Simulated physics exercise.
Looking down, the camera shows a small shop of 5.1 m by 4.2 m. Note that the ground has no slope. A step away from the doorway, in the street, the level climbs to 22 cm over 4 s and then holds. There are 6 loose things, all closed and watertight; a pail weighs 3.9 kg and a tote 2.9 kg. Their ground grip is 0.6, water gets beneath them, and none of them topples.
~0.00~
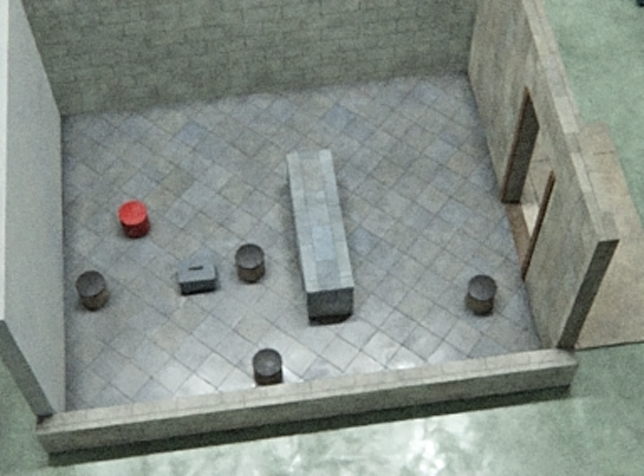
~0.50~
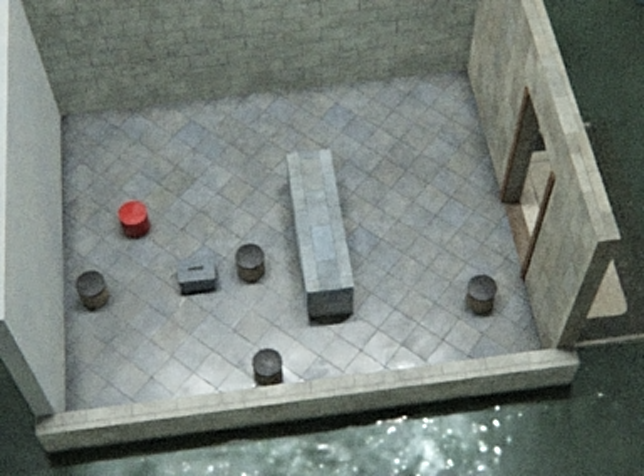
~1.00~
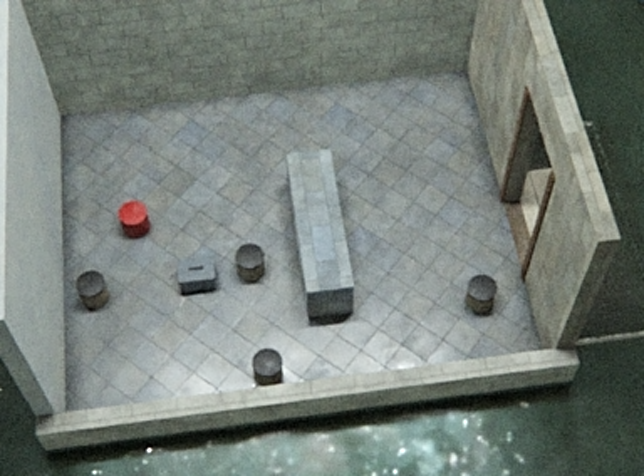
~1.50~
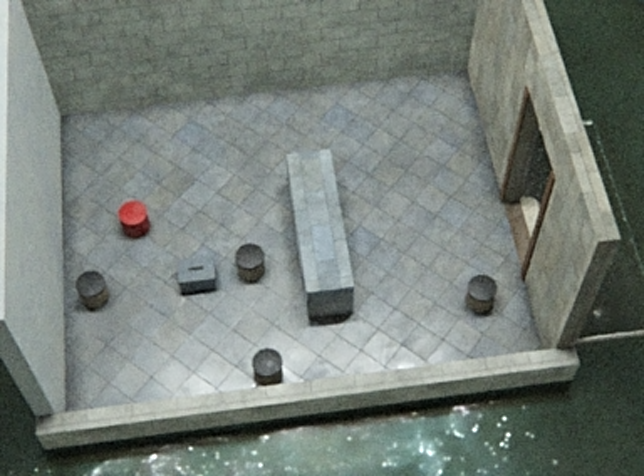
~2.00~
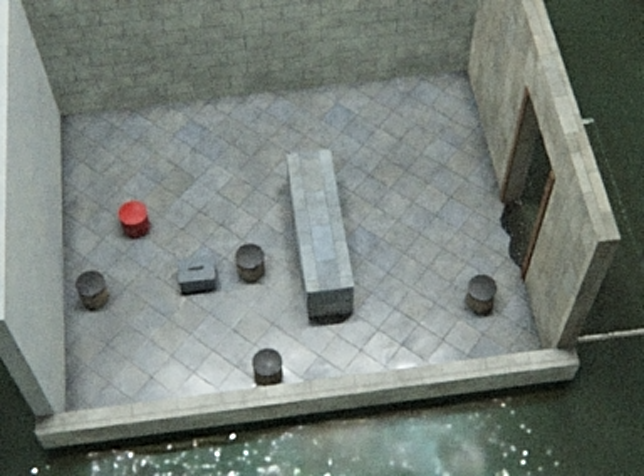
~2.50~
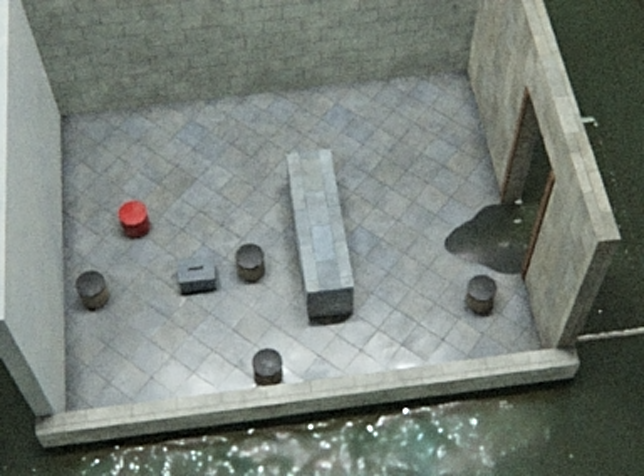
Water rising around a small walled stone room, then spreading through the right-hand doorway onto the floor, the red pail staying still.
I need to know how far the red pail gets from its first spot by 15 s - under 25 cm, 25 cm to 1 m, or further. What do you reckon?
I'd say further than 1 m.
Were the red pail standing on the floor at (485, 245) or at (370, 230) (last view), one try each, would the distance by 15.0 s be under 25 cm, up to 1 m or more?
The first start leaves it well away, the second leaves it well away.
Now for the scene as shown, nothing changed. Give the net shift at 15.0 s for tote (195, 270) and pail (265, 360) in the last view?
First 200 cm, then 120 cm.
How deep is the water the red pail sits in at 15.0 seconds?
I'd put it at about 5 cm.
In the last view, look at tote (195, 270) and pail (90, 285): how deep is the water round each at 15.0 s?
Depths: Near 6 cm, then near 6 cm.
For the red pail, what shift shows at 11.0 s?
Around 5 cm from the start by that time.
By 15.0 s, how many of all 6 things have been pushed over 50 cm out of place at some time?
The total is 4.
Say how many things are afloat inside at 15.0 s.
At that point I count 6.
After 3.5 s the red pail is near (133, 213), 0.0 m from its start, aground; 0 afloat.
After 6.8 s the red pail is near (133, 213), 0.0 m from its start, aground; 0 afloat.
After 11.0 s the red pail is near (135, 212), 0.0 m from its start, afloat; 3 afloat.
After 15.0 s the red pail is near (251, 150), 1.6 m from its start, afloat; 6 afloat.
